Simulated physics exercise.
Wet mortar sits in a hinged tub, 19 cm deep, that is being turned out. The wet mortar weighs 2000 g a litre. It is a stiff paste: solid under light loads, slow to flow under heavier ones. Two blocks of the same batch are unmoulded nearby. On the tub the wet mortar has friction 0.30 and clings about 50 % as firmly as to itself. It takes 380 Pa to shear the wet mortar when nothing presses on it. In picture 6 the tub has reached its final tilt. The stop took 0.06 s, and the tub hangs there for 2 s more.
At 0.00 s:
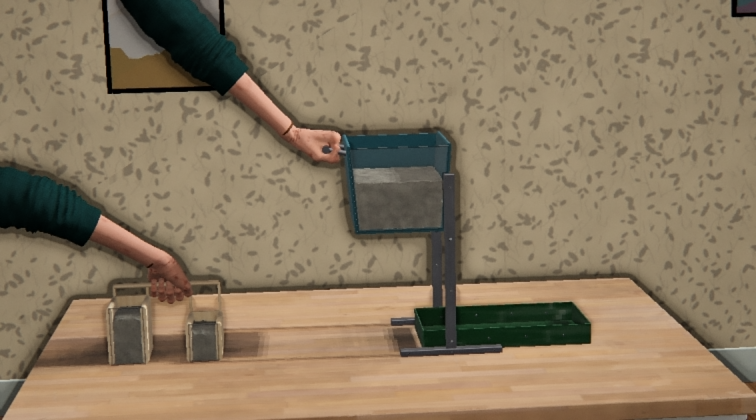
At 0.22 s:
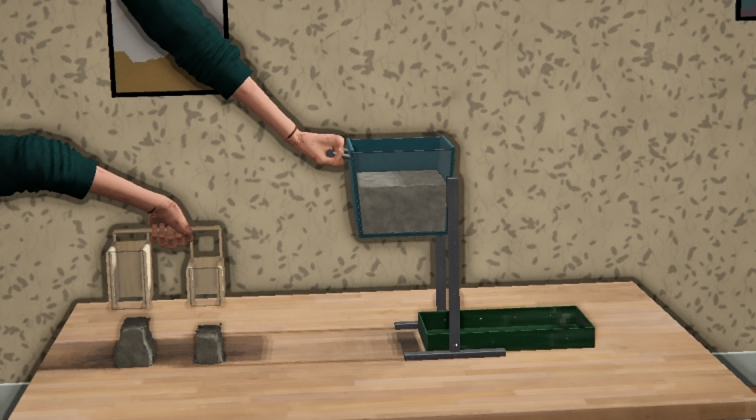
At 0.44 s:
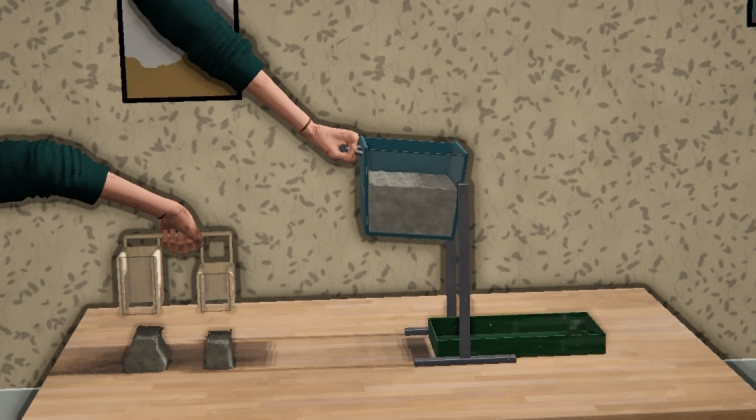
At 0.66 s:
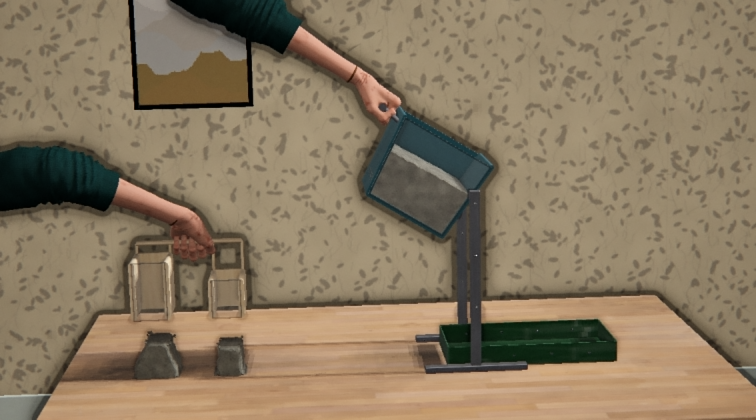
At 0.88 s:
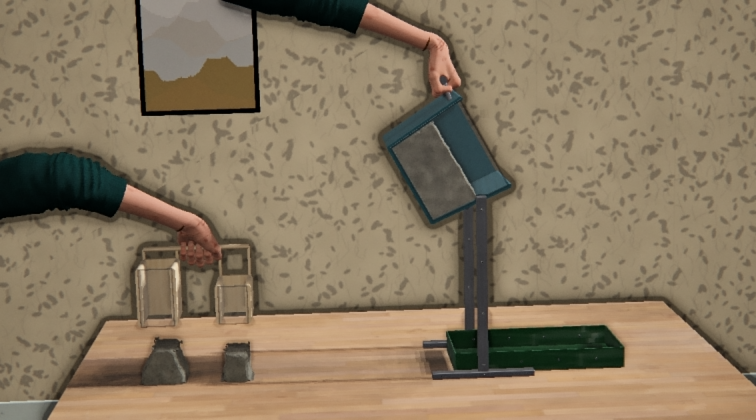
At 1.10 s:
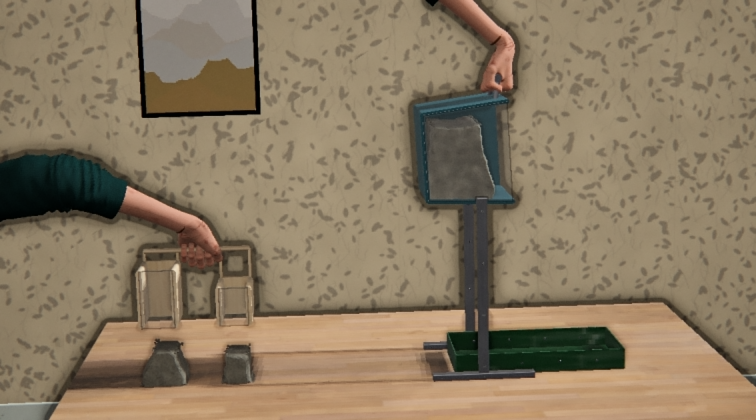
A hand tipped a blue tub of wet grey mortar clockwise onto its side above a green tray, after another hand had lifted two moulds off small grey blocks, the left one slumping slightly.
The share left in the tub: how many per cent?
About 68 %.
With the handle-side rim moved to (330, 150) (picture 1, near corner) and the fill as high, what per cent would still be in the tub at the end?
It would be near 55 %.
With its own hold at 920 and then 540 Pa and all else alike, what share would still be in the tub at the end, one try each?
In turn about 100 %, 75 %.
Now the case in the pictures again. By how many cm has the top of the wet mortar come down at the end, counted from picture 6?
About 9 cm.
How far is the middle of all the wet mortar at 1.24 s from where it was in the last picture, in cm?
Some 4 cm.
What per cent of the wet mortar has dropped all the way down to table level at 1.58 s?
About 0 %.
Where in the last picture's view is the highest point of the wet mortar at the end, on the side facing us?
Near (454, 163).
After 1.24 s, the tub is at 87 degrees and holds 98 %.
After 1.41 s, the tub is at 87 degrees and holds 76 %.
After 1.58 s, the tub is at 87 degrees and holds 69 %.
After 1.75 s, the tub is at 87 degrees and holds 68 %.
After 3.10 s, the tub is at 87 degrees and holds 68 %.
